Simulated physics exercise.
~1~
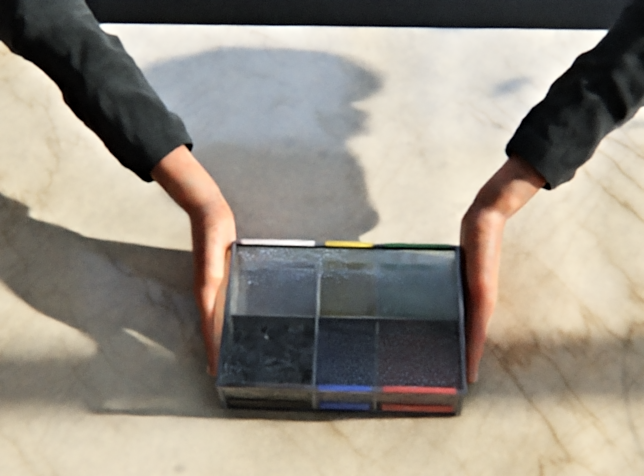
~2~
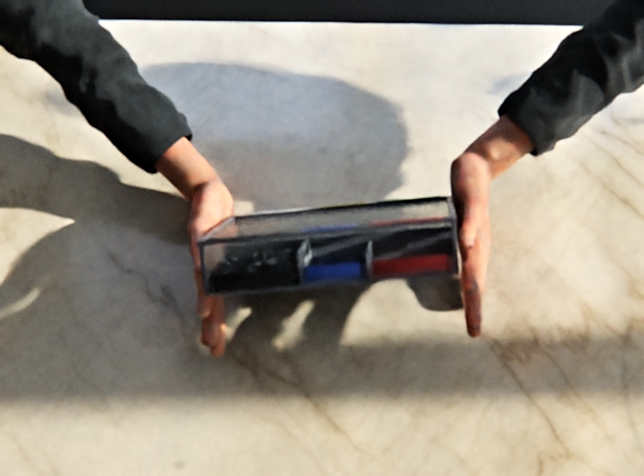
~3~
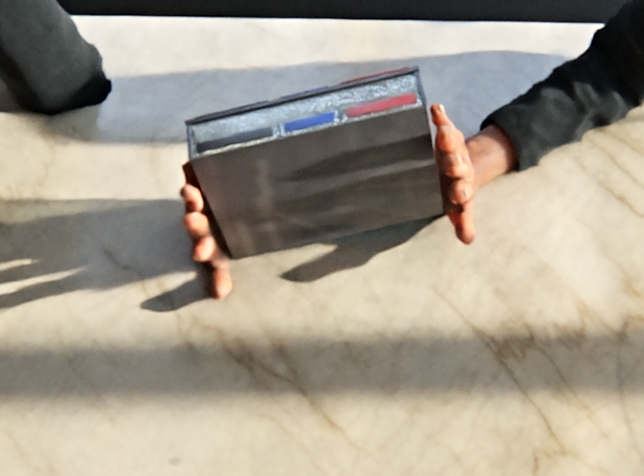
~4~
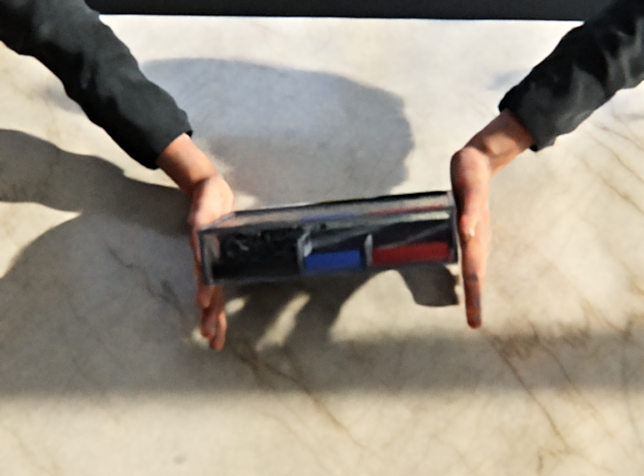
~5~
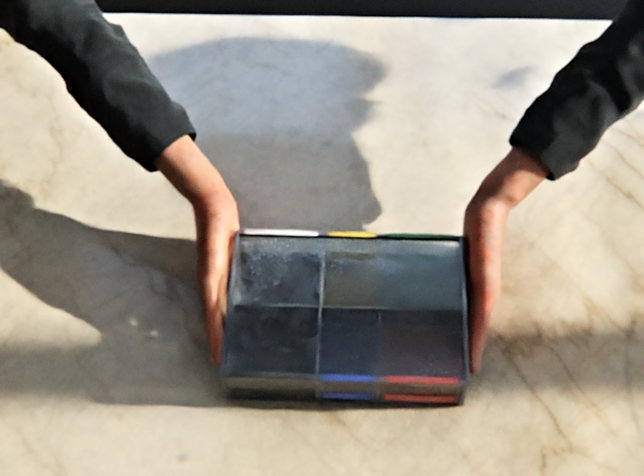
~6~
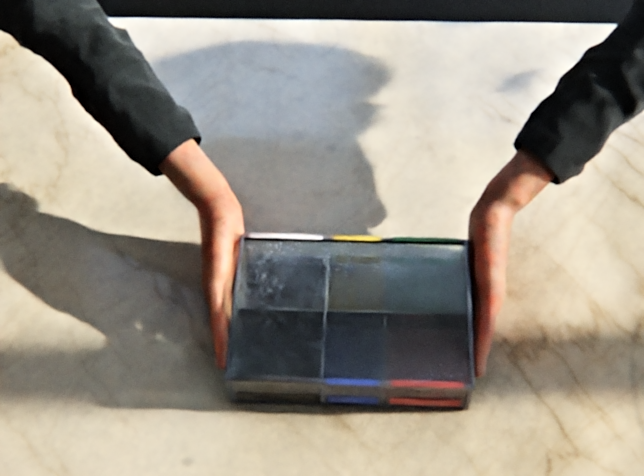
On a sunlit marble surface, two hands tilting a clear-lidded compartment box up onto its side, then laying it flat again.
